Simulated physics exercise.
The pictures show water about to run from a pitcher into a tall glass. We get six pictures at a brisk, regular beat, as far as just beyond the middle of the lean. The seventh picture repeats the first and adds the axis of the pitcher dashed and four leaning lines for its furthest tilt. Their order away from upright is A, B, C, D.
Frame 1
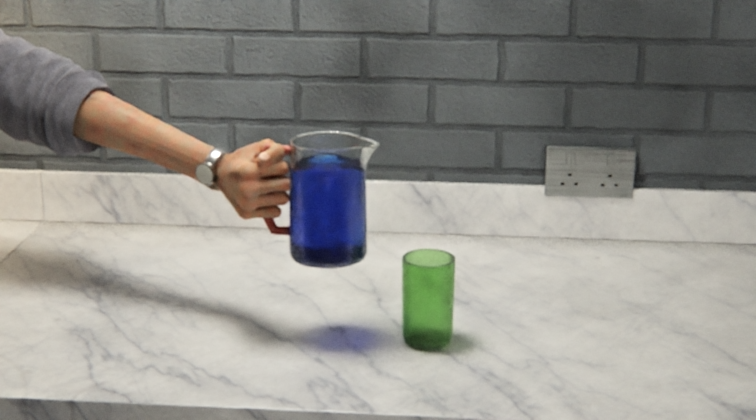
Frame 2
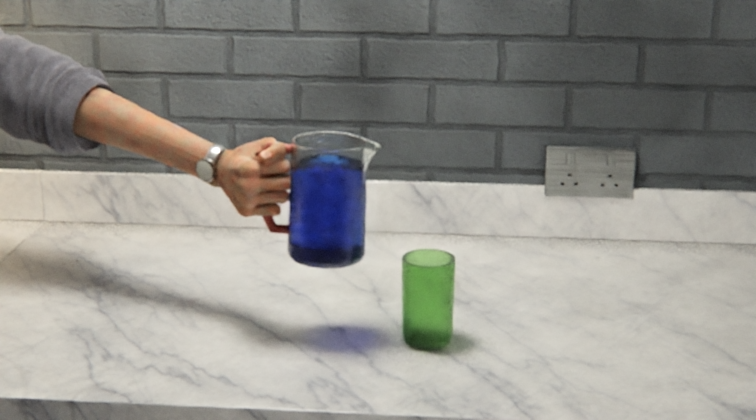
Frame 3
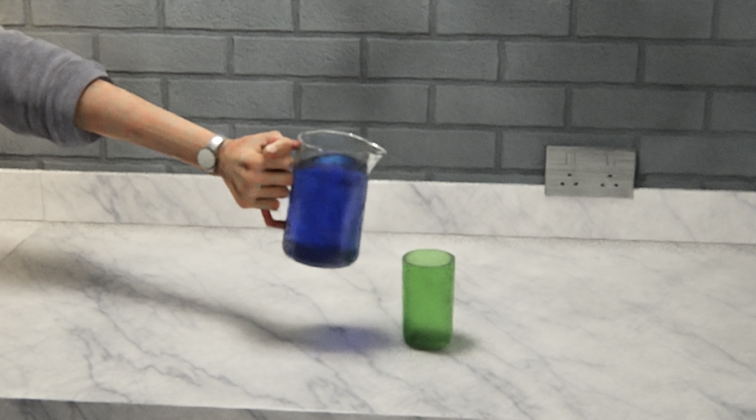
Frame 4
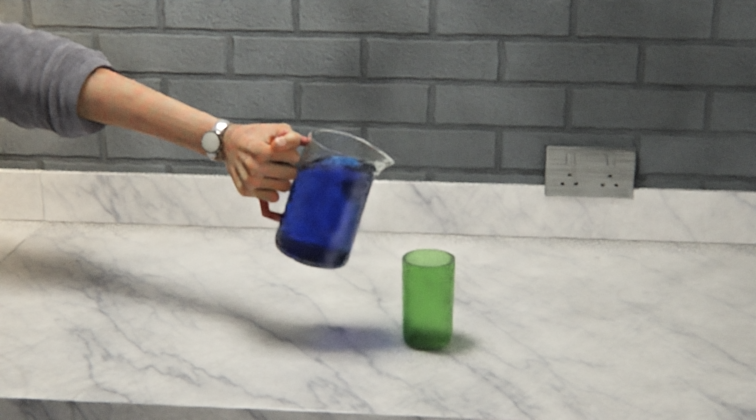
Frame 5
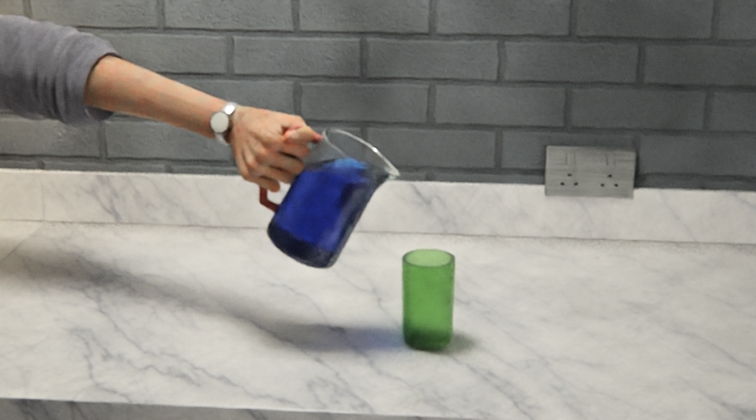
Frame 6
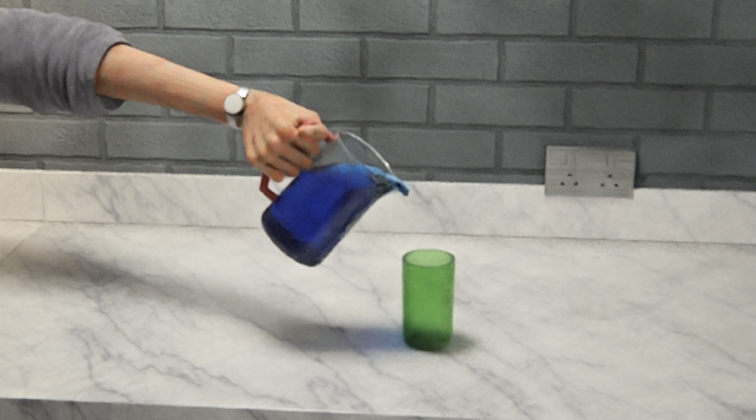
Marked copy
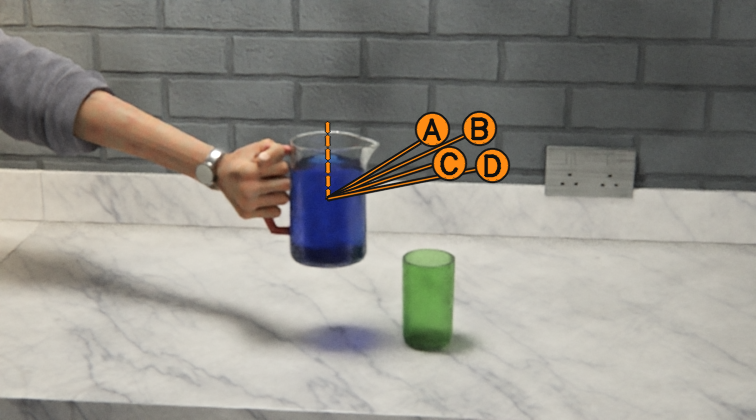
At the start, a hand wearing a watch holds a glass pitcher of blue water upright, to the left of a green glass on a marble counter. The hand tips the pitcher steadily to the right, and the water slides up to the spout and just passes over the lip.
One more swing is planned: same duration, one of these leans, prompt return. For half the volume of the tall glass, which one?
Best: A.
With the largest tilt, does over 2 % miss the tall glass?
Yes.
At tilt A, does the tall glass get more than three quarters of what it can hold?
No, less.
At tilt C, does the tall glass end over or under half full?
Over.
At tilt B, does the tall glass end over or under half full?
Over half.
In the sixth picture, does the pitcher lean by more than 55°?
No.
On the marked copy, A at (419, 142); B at (464, 135); C at (431, 165); D at (476, 169).
If A is chosen, the tall glass ends with about 50 % of what it can hold.
If B is chosen, the tall glass ends with about 73 % of what it can hold.
If C is chosen, the tall glass ends with about 93 % of what it can hold; 4 % of the water is spilt.
If D is chosen, the tall glass ends with about 94 % of what it can hold; 16 % of the water is spilt.
